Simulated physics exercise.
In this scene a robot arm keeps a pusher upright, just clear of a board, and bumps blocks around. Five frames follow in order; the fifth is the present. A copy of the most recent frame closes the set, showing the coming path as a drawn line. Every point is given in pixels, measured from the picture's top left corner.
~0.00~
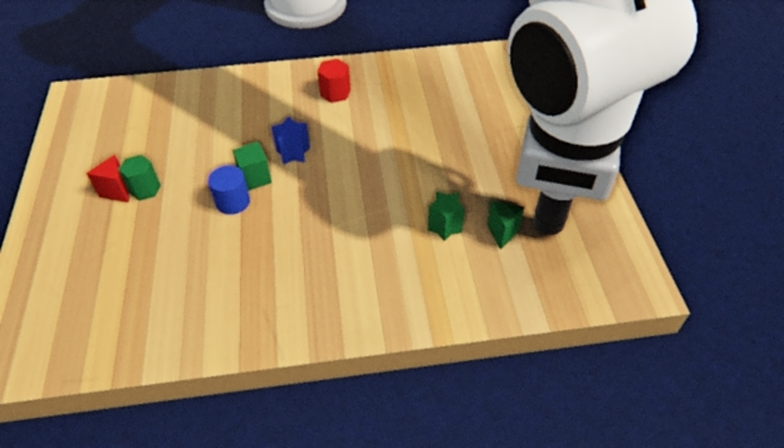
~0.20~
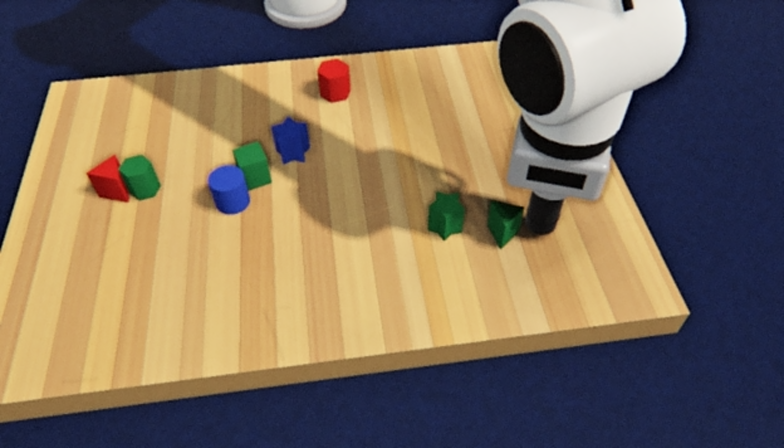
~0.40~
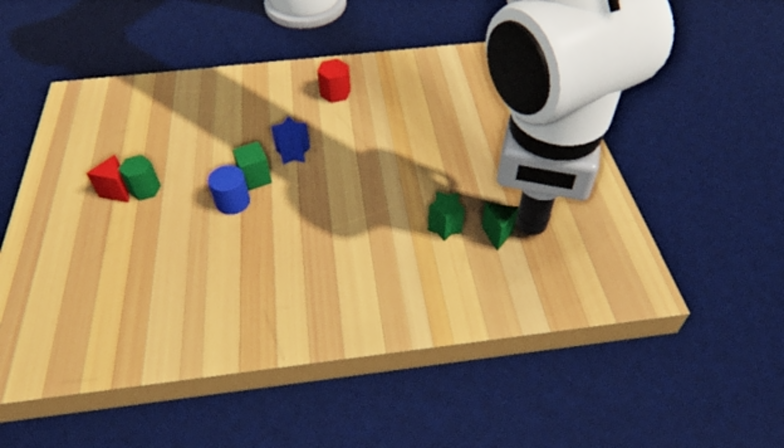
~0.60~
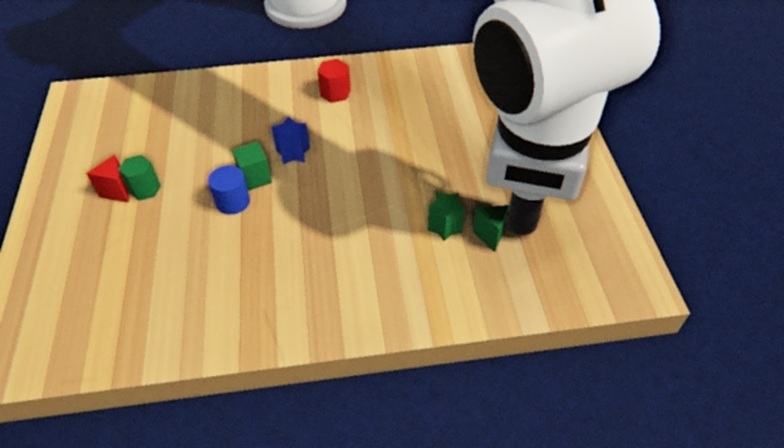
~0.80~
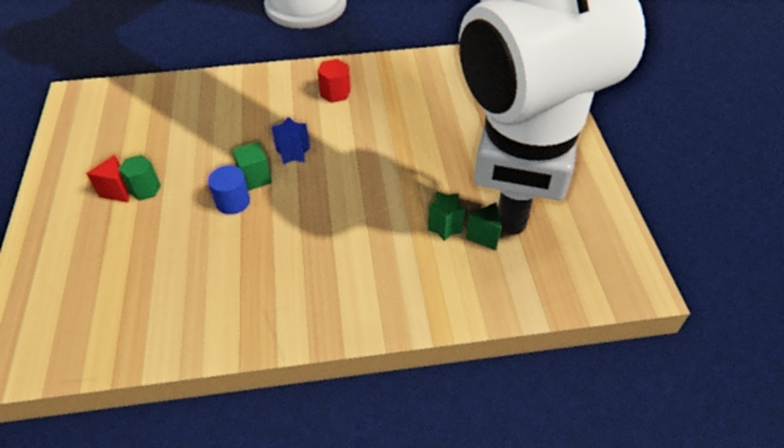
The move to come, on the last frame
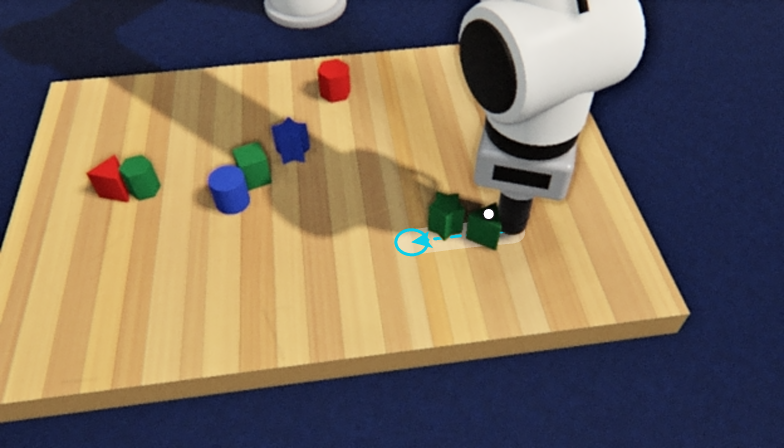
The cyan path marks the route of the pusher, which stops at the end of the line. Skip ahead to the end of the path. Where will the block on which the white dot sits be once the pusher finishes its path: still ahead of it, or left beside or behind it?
Once the path is finished, the block on which the white dot sits lies beside or behind the pusher.
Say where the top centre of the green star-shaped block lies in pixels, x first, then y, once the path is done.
My estimate: (408, 196).
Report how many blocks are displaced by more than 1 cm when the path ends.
The answer will be two.
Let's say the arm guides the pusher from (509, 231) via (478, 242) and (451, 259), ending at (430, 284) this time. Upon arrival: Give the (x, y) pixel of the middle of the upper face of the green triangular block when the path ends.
If I read the scene right, the answer is (405, 253).
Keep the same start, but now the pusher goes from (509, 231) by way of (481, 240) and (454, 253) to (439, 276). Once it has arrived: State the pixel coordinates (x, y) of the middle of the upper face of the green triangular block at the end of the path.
It will likely be found at (413, 249).
Drawn move, from (509, 231) directly to (412, 242); the dot is on the green triangular block.
What follows on the original path. One third of the way, pusher at (477, 227); green star-shaped block at (441, 202), turned 15° clockwise; green triangular block at (459, 223), turned 25° anticlockwise.
Two thirds of the way, pusher at (445, 231); green star-shaped block at (423, 199), turned 55° clockwise; green triangular block at (434, 233), turned 70° anticlockwise.
At the end, pusher at (412, 235); green star-shaped block at (408, 196), turned 95° clockwise; green triangular block at (426, 239), turned 95° anticlockwise.
